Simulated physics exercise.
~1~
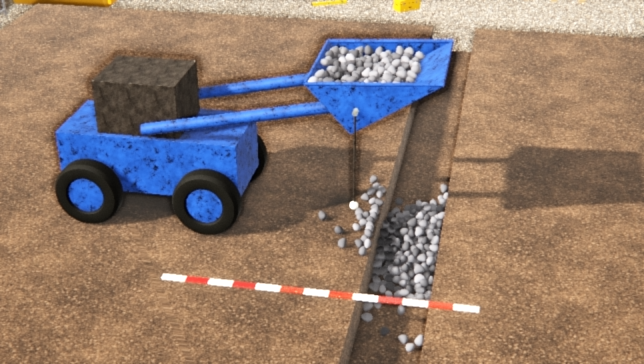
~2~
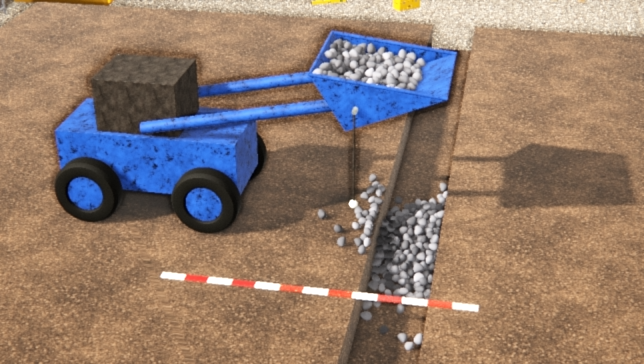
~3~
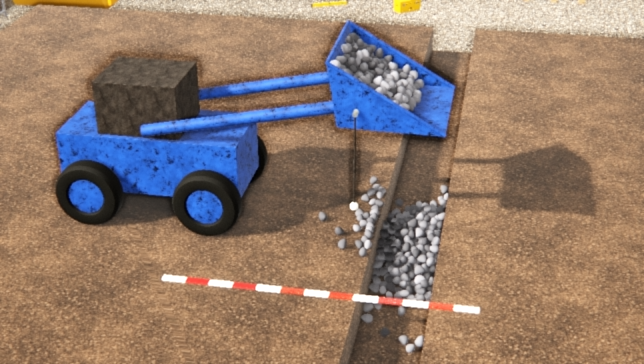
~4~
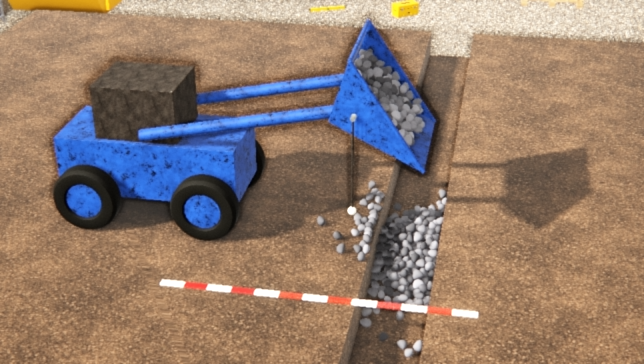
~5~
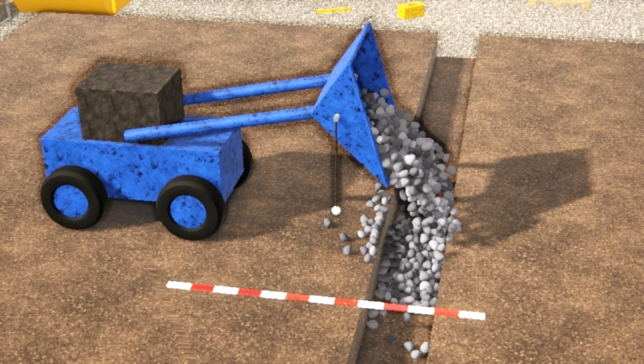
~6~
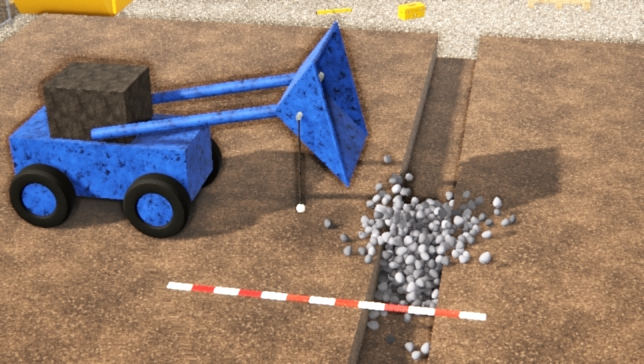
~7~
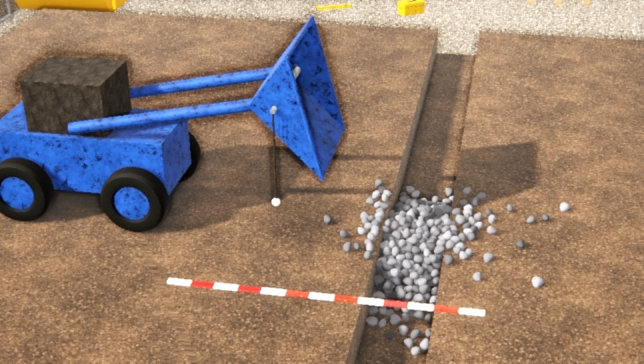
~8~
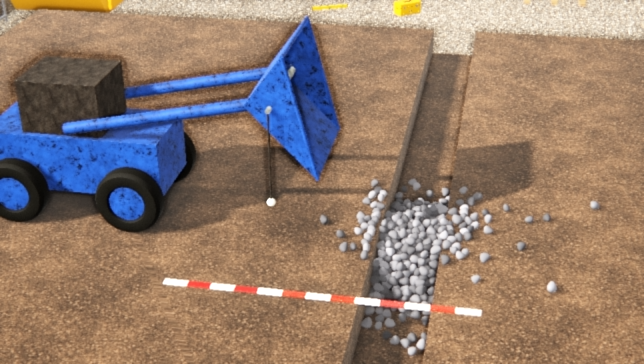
On bare brown ground, a blue wheeled loader tips grey stones into a partly filled trench, backs left and stops, leaving some scattered.
